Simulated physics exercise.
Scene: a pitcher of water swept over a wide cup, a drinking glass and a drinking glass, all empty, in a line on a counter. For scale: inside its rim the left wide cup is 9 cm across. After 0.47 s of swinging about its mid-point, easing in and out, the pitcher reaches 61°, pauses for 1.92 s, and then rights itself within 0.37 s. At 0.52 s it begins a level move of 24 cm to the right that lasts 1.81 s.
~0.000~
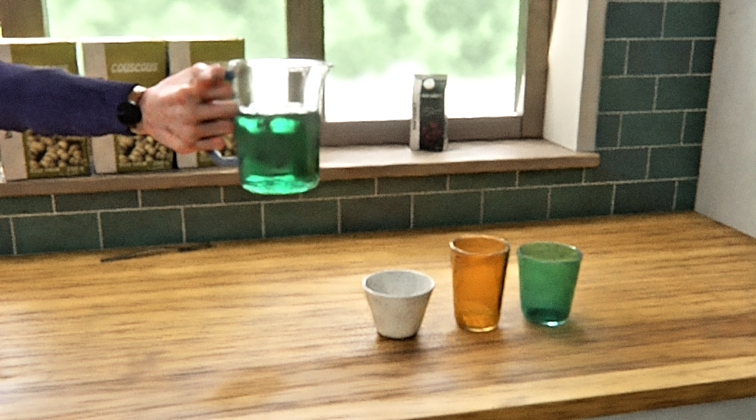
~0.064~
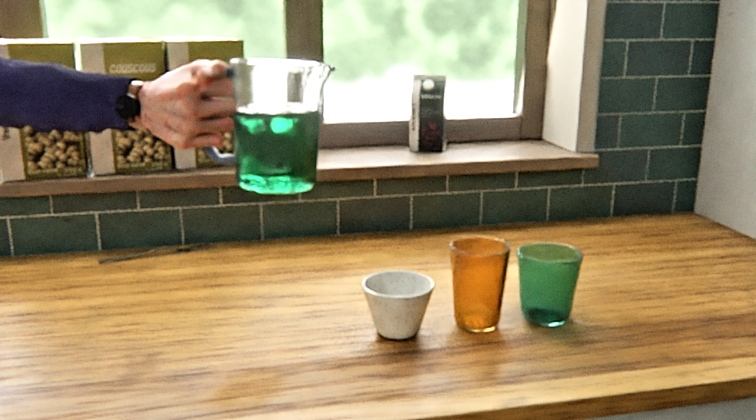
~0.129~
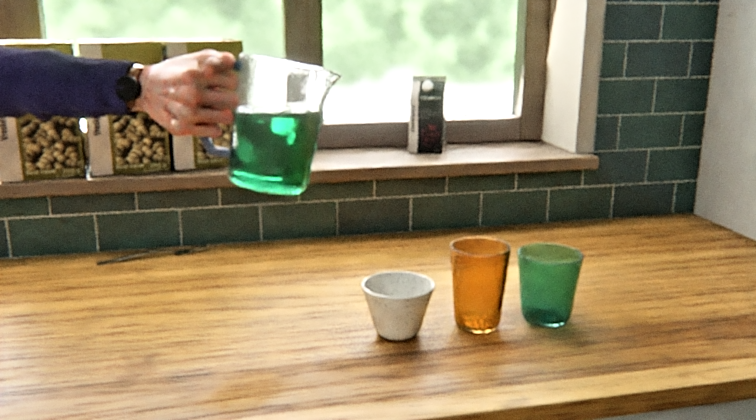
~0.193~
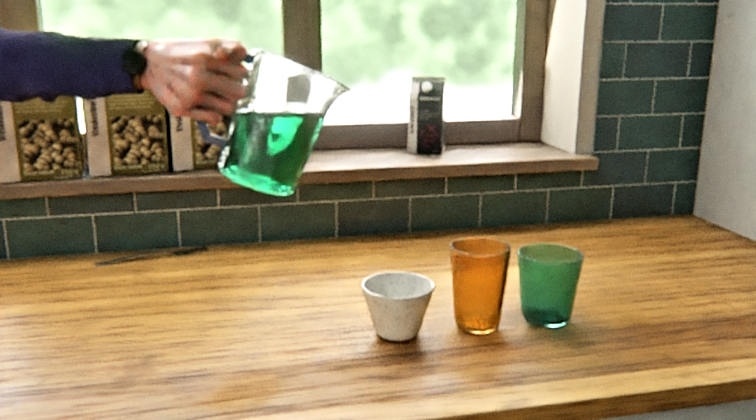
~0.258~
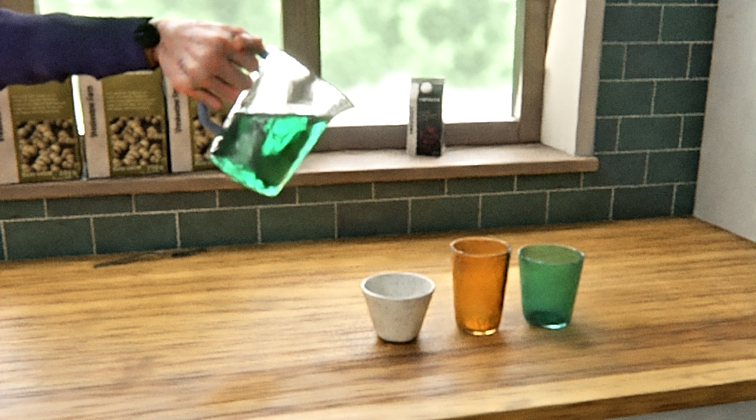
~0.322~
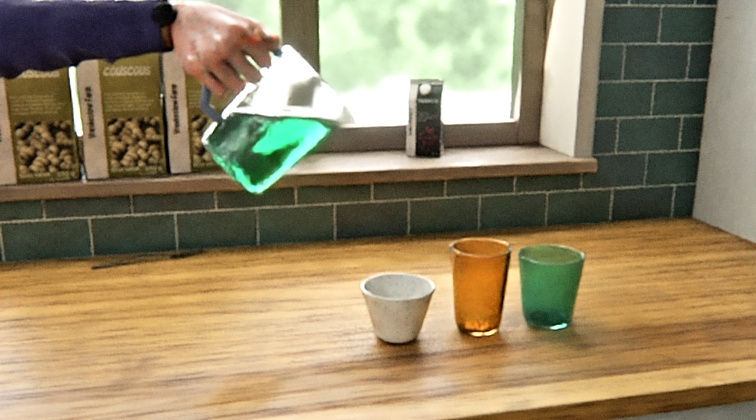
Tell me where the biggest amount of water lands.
In the right-hand one.
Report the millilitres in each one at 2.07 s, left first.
I'd put it at some 50 ml left, 50 ml in the middle and 40 ml right.
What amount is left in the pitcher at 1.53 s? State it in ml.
About 500 ml.
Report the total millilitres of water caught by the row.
Taken together, the vessels hold about 190 ml.
After 1.02 s the tilt is 61° and from the left they hold 35 ml, 0 ml, 0 ml, the pitcher 570 ml, and 20 ml is on the counter.
After 1.53 s the tilt is 61° and from the left they hold 50 ml, 40 ml, 0 ml, the pitcher 500 ml, and 130 ml is on the counter.
After 2.07 s the tilt is 61° and from the left they hold 50 ml, 50 ml, 40 ml, the pitcher 445 ml, and 140 ml is on the counter.
After 2.65 s the tilt is 13° and from the left they hold 50 ml, 50 ml, 85 ml, the pitcher 410 ml, and 140 ml is on the counter.
In the end from the left they hold 50 ml, 50 ml, 90 ml, the pitcher 410 ml, and 145 ml is on the counter.
